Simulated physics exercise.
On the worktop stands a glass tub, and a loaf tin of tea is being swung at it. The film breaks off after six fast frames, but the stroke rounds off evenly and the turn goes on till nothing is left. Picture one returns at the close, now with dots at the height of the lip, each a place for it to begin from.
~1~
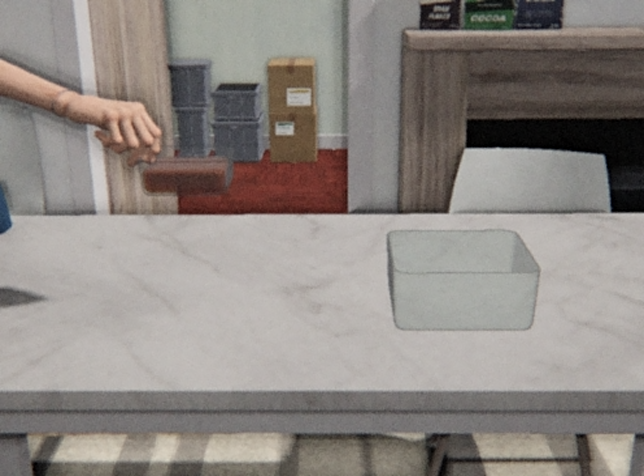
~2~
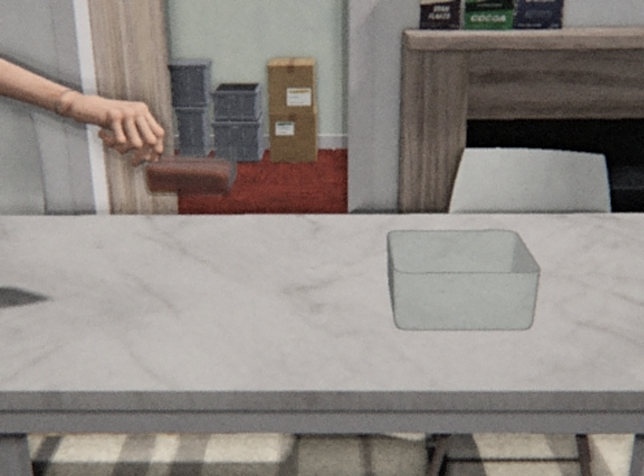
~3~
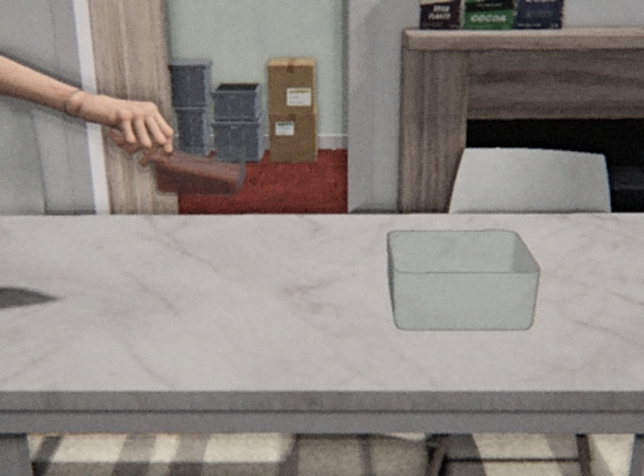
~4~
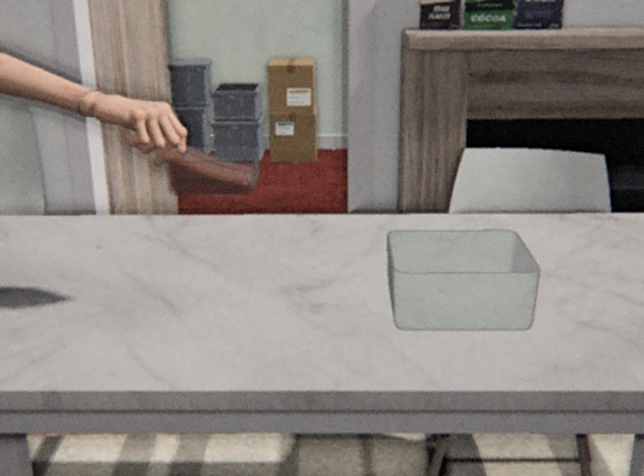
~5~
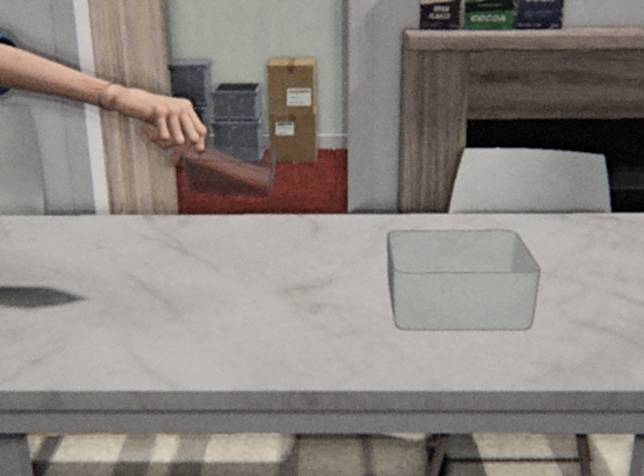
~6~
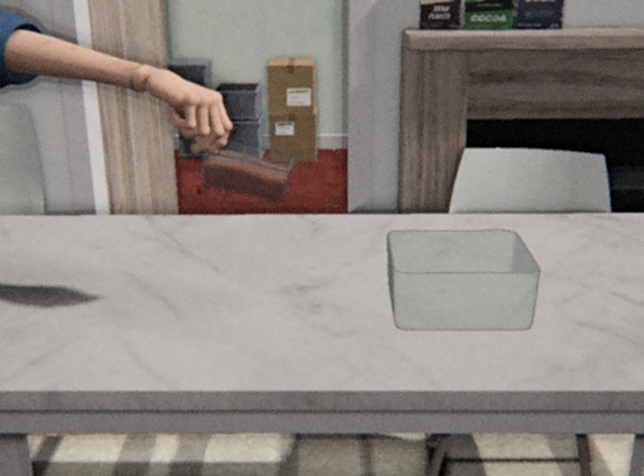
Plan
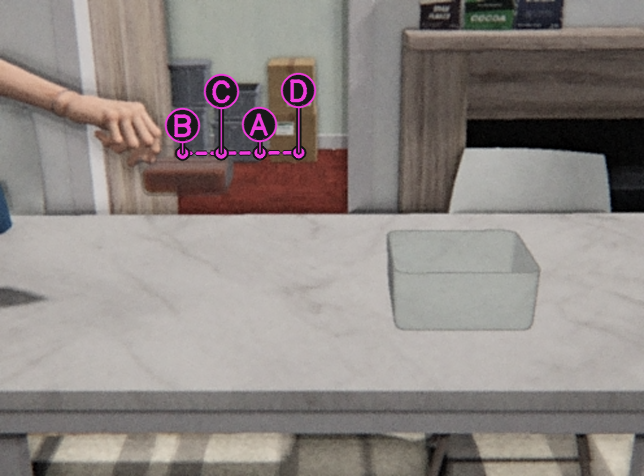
The footage shows a hand at the left holding a small reddish-brown container above a pale marbled worktop, moving it a short way right as its right end tilts slightly downward, while an empty glass tub stays still.
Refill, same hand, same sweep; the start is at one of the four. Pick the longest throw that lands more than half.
I would pick spot A.
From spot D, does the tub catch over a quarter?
Yes, it does.
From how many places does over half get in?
Two of the four.
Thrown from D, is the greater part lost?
No, that is safe.
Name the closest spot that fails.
That would be C.
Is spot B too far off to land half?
Yes.
On the marked copy, A at (259, 152); B at (182, 153); C at (221, 153); D at (298, 152).
If A is chosen, about 68 % lands in the tub, 26 % falls short and 6 % goes beside or beyond.
If B is chosen, about 0 % lands in the tub, 100 % falls short.
If C is chosen, about 12 % lands in the tub, 84 % falls short and 3 % goes beside or beyond.
If D is chosen, about 81 % lands in the tub, 8 % falls short and 11 % goes beside or beyond.
